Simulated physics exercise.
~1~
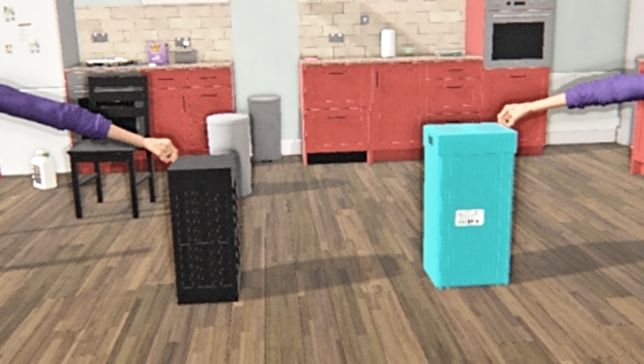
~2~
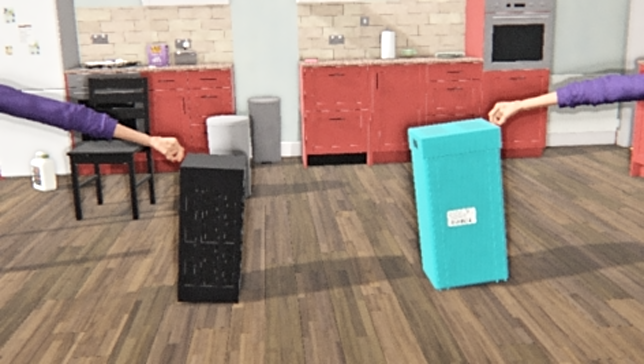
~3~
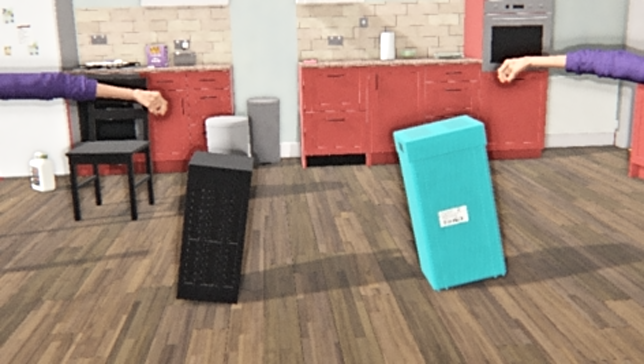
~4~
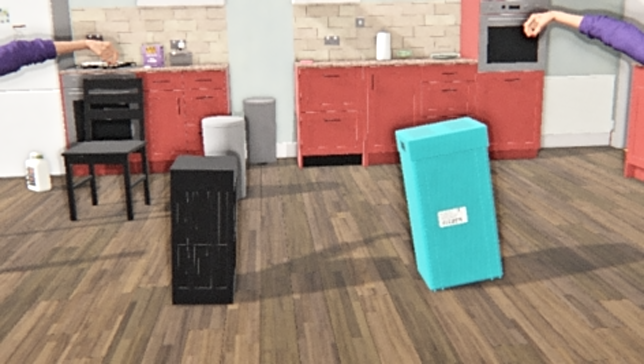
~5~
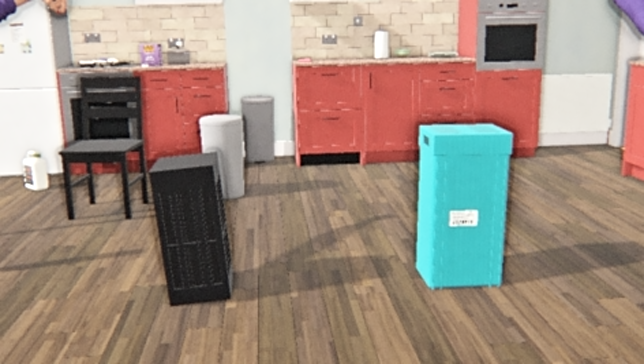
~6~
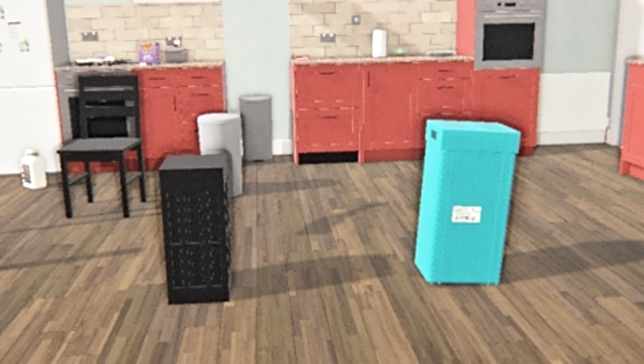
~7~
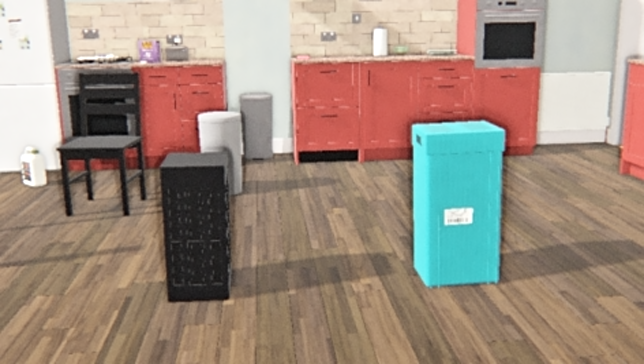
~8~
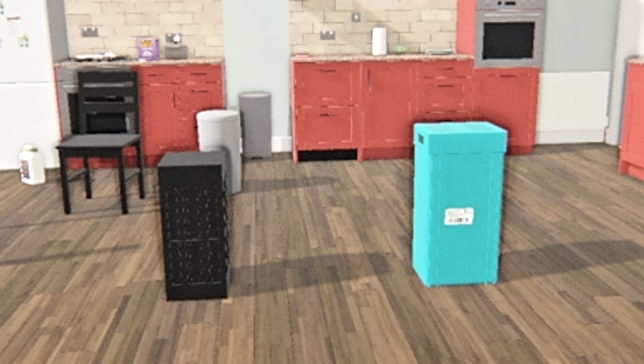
A tall black crate and a turquoise bin were tipped toward each other by two hands, one from each side, which then let go and drew back. Both rocked back the other way, wobbled a little, and settled upright on the kitchen floor.
